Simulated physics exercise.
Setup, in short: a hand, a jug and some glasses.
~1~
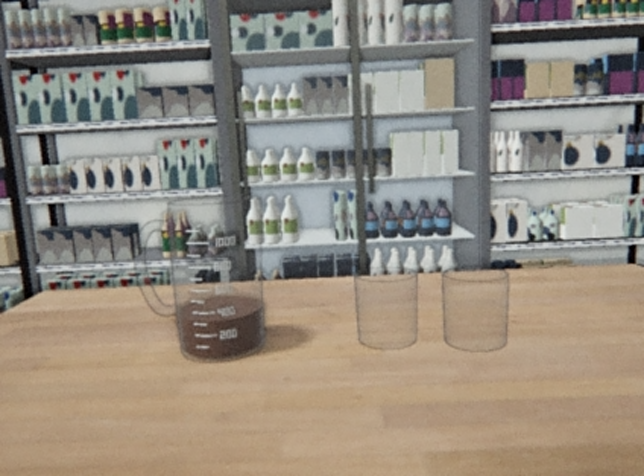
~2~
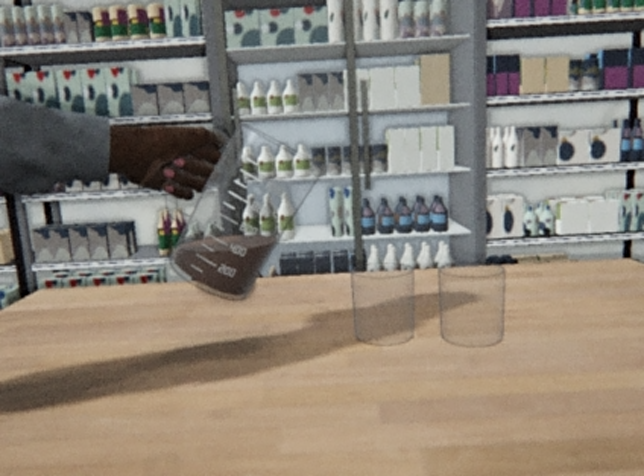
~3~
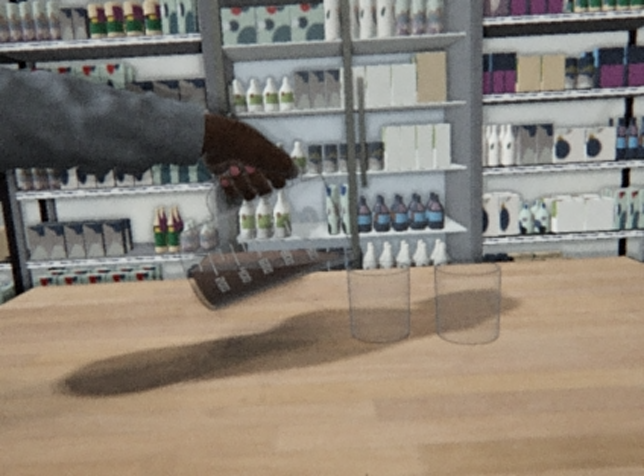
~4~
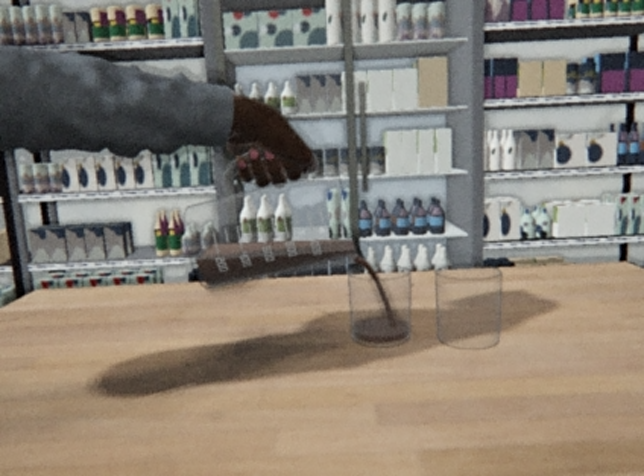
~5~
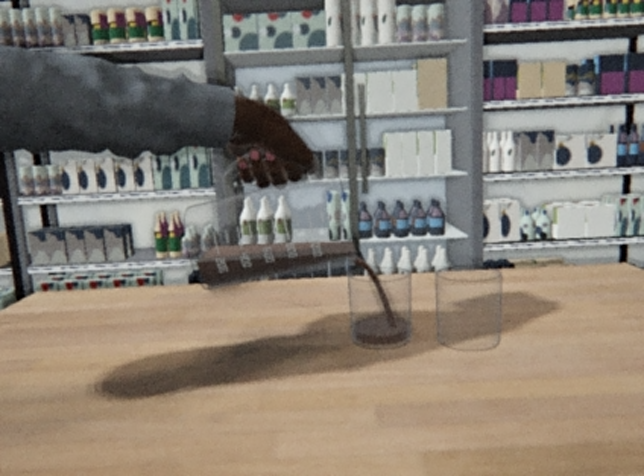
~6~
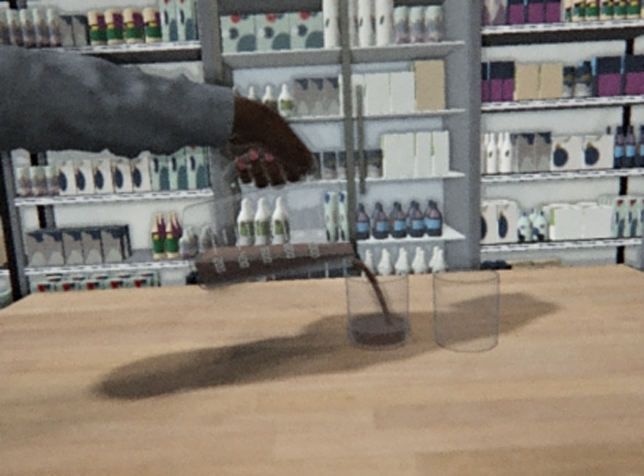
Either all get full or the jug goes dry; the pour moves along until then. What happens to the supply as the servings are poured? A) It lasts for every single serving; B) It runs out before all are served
Option B: It runs out before all are served.
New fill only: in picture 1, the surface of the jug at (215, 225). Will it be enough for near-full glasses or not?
Outcome: Ample.
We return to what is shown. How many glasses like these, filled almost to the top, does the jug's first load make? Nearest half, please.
About 1.0 of them.
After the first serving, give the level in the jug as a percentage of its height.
Near 5 in a hundred.
A moment on, the first is about half full.
Further on, the first is done and the jug has a little of its load.
When it is over, the jug is empty with one filled and the next at about a quarter of a serving.
